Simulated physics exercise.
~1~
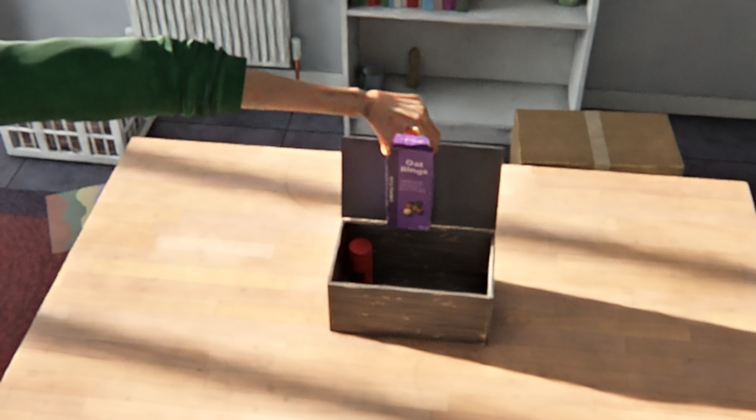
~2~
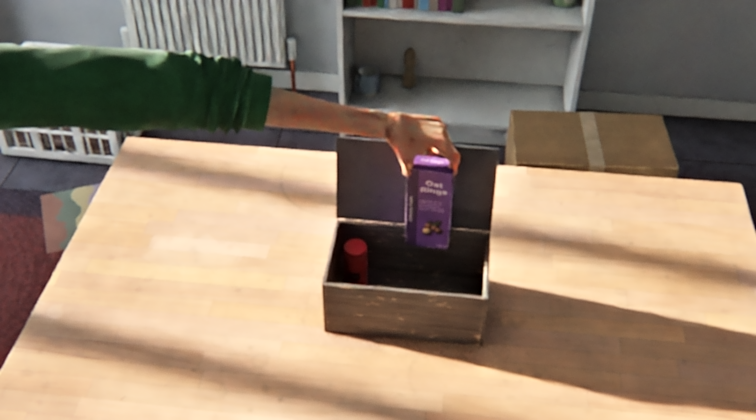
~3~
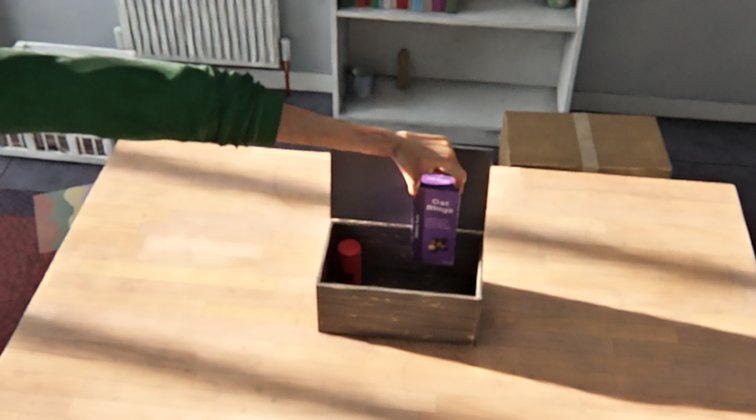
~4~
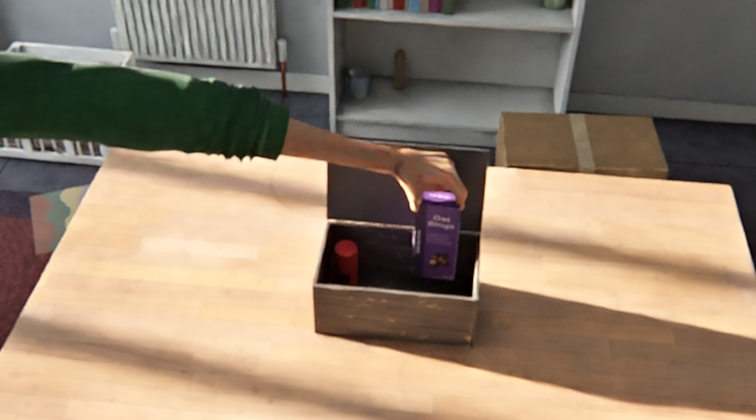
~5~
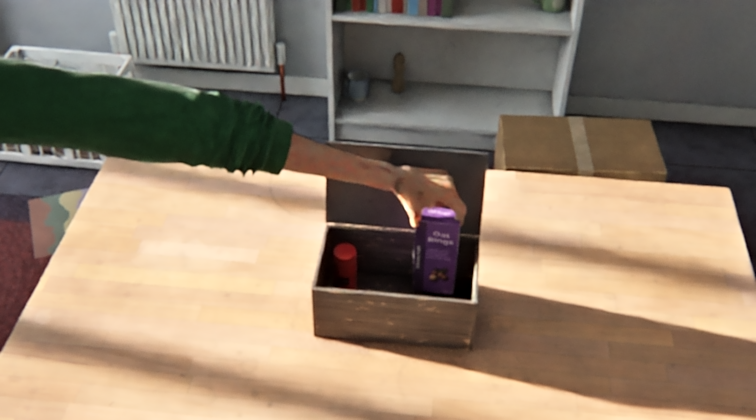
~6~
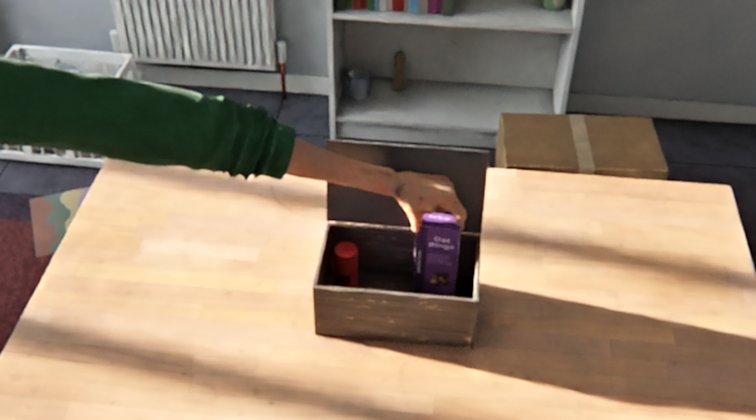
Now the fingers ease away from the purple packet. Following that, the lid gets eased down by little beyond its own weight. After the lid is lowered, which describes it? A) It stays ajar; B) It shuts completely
A, it stays ajar.
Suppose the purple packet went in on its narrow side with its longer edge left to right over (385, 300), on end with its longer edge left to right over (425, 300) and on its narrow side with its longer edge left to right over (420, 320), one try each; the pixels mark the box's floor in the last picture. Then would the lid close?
The first time it goes down completely, the next time it is kept open, and the last time it goes down completely.
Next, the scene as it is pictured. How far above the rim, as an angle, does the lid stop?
Angle above rim: About 16°.
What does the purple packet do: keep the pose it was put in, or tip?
Once everything settles, the purple packet ends up at a slant.
Then, 1.30 s later than the last frame, lid 78° above the rim.
Then, 1.90 s later than the last frame, lid 38° above the rim; purple packet tilted by 23° near (435, 269).
Then, 2.30 s later than the last frame, lid 16° above the rim; purple packet tilted by 44° near (430, 282).
When it is over, lid 16° above the rim; lying over in the box, purple packet; red shaker as before. End places, in pixels of the last picture, purple packet near (430, 282).
